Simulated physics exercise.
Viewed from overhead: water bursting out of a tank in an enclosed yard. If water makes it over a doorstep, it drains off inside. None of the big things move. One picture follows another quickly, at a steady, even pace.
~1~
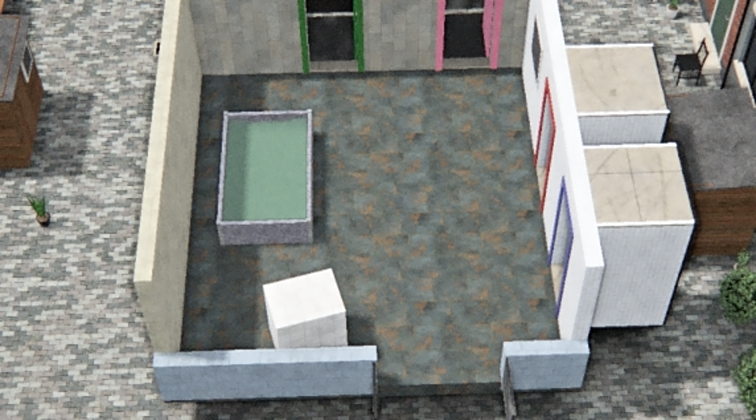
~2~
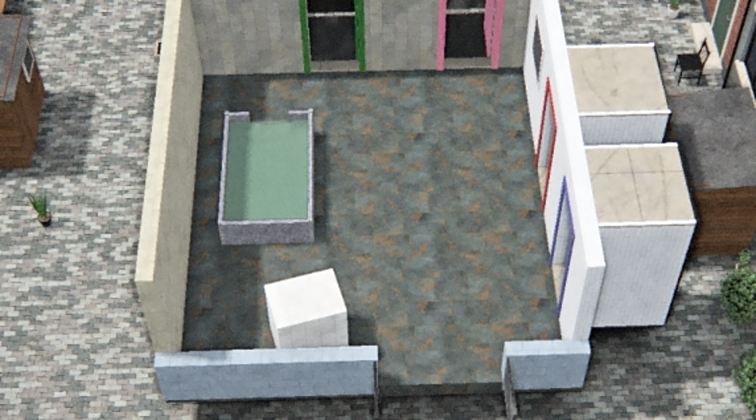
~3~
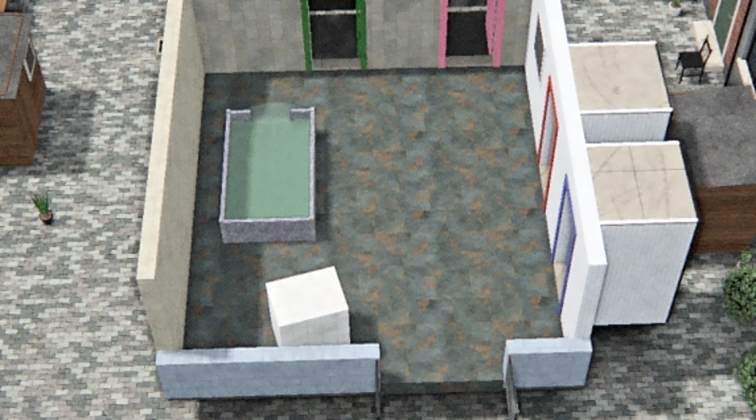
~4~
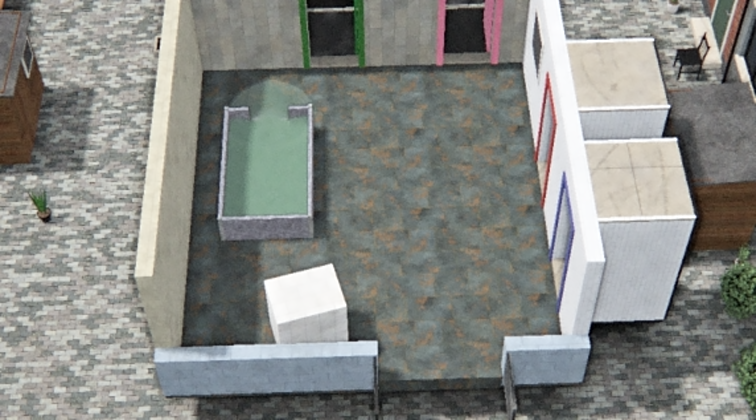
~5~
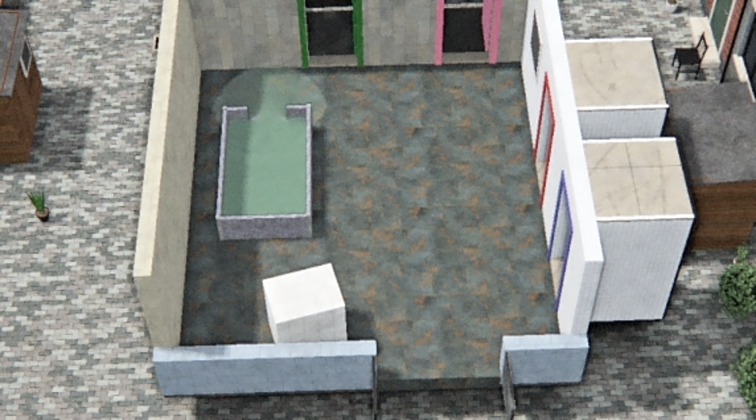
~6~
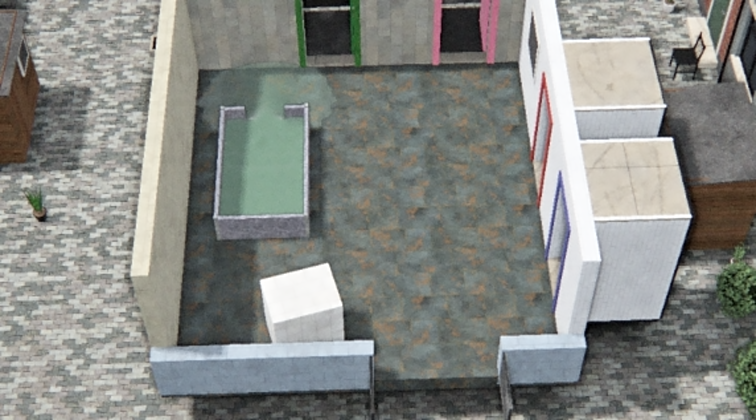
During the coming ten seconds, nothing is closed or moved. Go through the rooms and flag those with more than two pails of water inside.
Result: The green door overshoots the mark there, the blue door doesn't overshoot the mark there, the red door doesn't overshoot the mark there, the pink door doesn't overshoot the mark there.
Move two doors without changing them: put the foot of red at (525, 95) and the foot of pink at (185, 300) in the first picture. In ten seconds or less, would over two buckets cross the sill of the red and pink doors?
Door by door: Red is swamped, pink is spared.
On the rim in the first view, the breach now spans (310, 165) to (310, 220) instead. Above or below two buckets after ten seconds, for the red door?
The red door crosses the line.
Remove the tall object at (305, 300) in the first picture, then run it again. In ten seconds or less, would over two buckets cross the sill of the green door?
Green: Above the threshold.
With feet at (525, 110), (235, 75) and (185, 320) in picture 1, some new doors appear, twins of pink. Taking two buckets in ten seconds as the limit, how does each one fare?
In order: Tops the limit, tops the limit, stays within it.
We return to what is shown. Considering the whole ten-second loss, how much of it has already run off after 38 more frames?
I'd estimate close to 70 per cent.
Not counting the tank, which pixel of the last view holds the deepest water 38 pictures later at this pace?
Approximate pixel: (248, 73).
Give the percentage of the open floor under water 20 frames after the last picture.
By my count, 30 percent.
A moment on, water covers 10 % of the floor; the green door under two buckets in, the blue door not reached, the red door not reached, the pink door not reached.
Next, water covers 15 % of the floor; the green door over two buckets in, the blue door not reached, the red door not reached, the pink door not reached.
Then, water covers 30 % of the floor; the green door over two buckets in, the blue door not reached, the red door not reached, the pink door wet at the sill, nothing in.
Later, water covers 45 % of the floor; the green door far over two buckets in, the blue door not reached, the red door wet at the sill, nothing in, the pink door wet at the sill, nothing in.
In the end, water covers 75 % of the floor; the green door far over two buckets in, the blue door wet at the sill, nothing in, the red door wet at the sill, nothing in, the pink door under two buckets in.
